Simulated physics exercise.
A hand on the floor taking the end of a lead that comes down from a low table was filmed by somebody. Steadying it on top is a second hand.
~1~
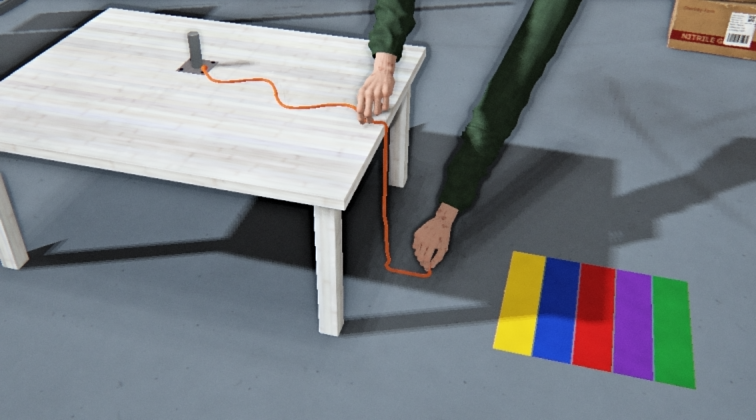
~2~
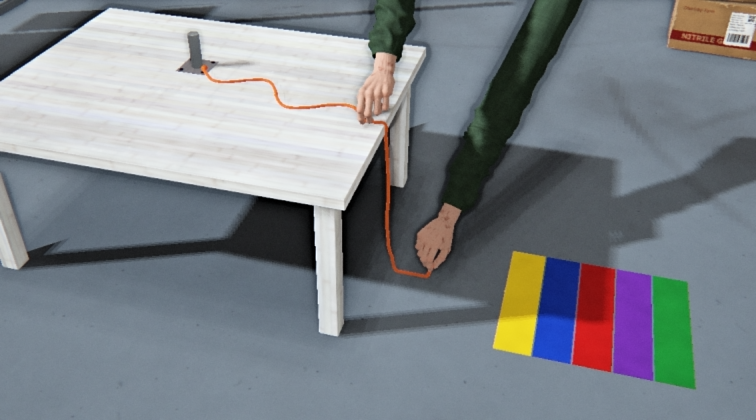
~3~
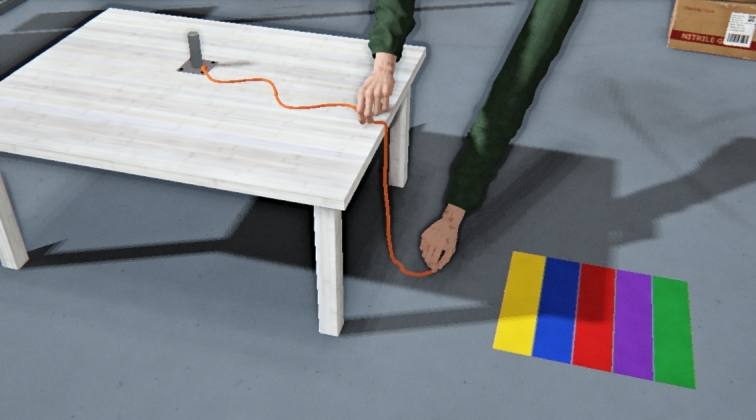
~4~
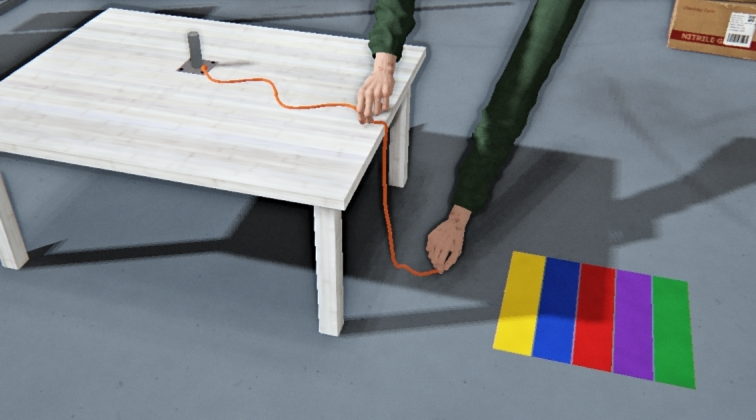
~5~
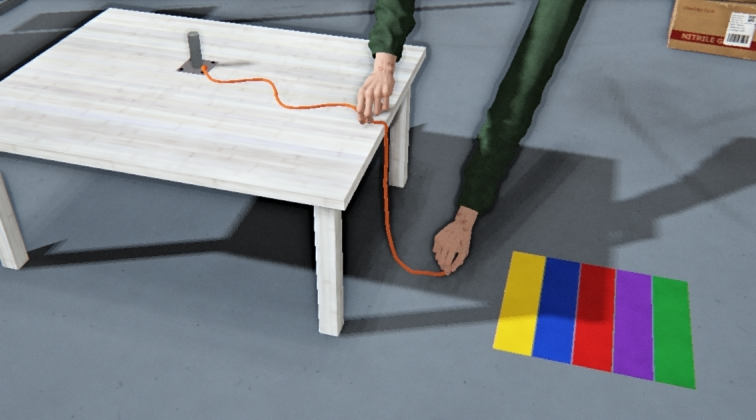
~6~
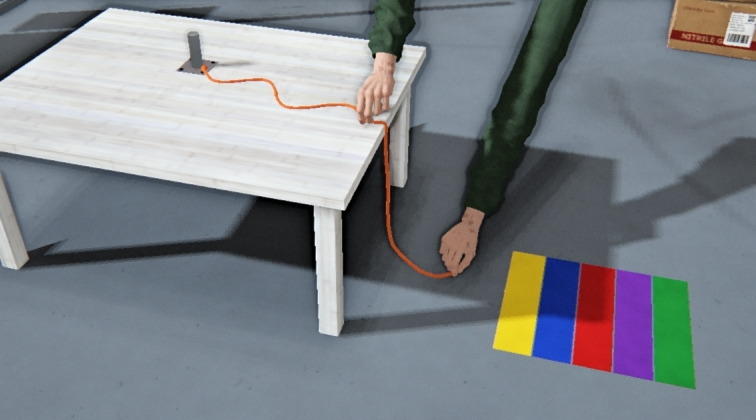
An orange lead runs from a grey post on a low, whitish wooden table, over its edge and down to a hand on the grey floor, seen from above by a still camera. Another green-sleeved hand rests at the table's edge, with yellow, blue, red, purple and green stripes at right and a cardboard box beyond. The lower hand slides the lead's end slightly rightward, easing its bend into a smoother curve.
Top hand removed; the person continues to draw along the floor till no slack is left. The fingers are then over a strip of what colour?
A red strip.
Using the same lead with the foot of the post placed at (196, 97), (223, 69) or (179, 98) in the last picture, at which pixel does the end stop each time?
Close to (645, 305), (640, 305) and (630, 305) in that order.
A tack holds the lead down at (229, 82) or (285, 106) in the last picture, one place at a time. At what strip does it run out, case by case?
Red; blue.
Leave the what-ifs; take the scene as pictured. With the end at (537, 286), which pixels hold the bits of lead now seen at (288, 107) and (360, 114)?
The first sits at about (331, 101) and the second at about (393, 134).
Early on, end near (537, 286); over yellow.
Midway, end near (580, 294); over red.
At the end of the slack, end near (606, 299); over red. Over red.
